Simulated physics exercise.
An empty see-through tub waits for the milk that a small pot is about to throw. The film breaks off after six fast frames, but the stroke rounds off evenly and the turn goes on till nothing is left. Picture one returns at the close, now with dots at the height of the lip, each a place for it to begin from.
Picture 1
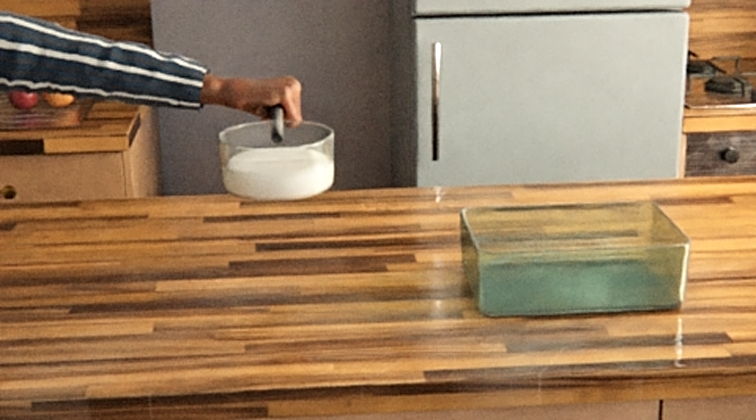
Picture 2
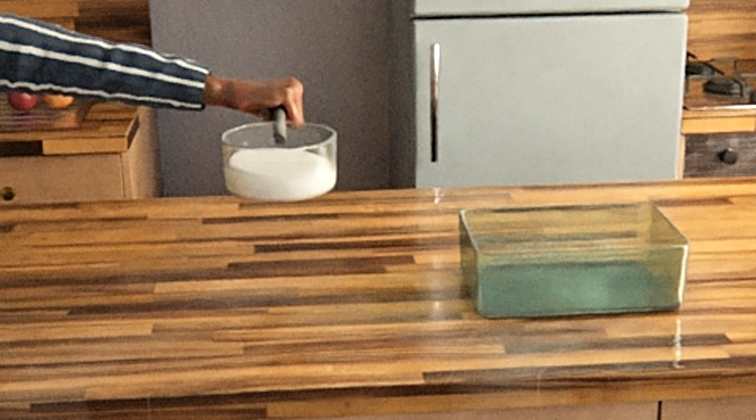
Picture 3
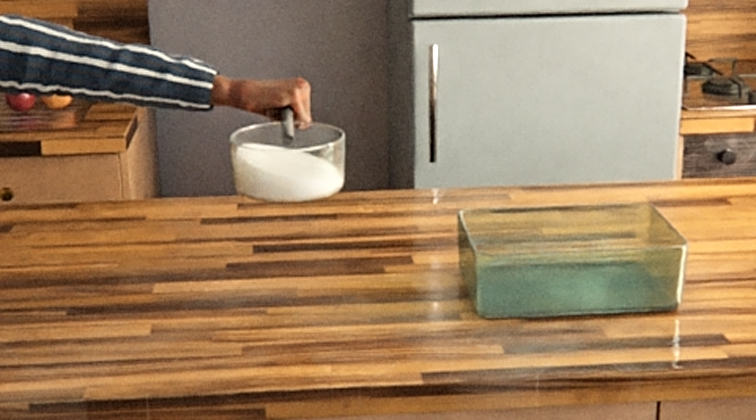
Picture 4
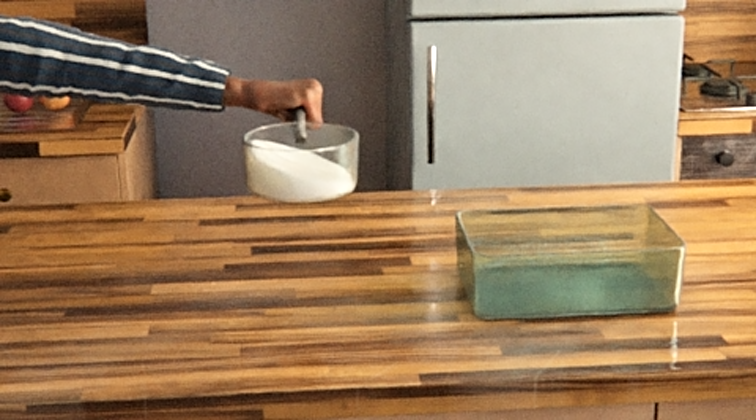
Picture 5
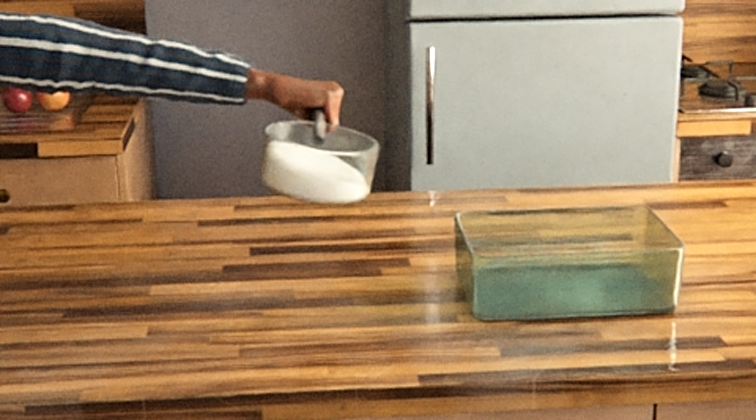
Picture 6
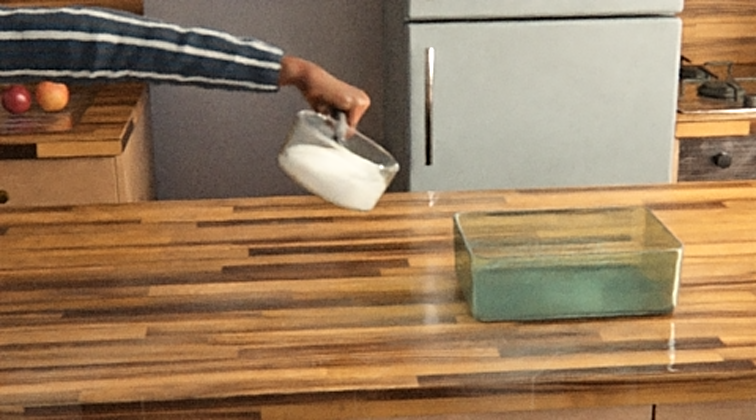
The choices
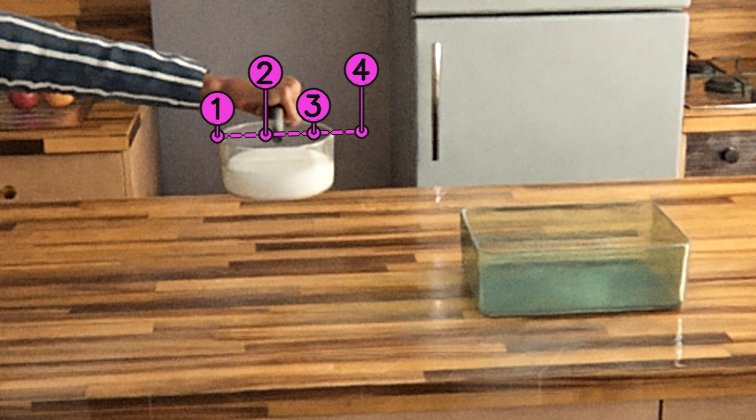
On a striped wooden kitchen counter, a clear rectangular tub sits at the right while a hand in a striped sleeve holds a small see-through pot of milk, moves it slightly right, then tilts it rightward.
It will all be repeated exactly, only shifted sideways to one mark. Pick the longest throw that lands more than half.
Take 4.
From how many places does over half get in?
One of the four.
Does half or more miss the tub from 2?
Yes, it does.
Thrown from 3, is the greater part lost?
Yes.
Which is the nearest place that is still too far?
The answer is 3.
On the marked copy, 1 at (217, 136); 2 at (265, 134); 3 at (313, 133); 4 at (361, 131).
For place 1, about 0 % lands in the tub, 100 % falls short.
For place 2, about 0 % lands in the tub, 99 % falls short.
For place 3, about 22 % lands in the tub, 74 % falls short and 4 % goes beside or beyond.
For place 4, about 77 % lands in the tub, 16 % falls short and 8 % goes beside or beyond.
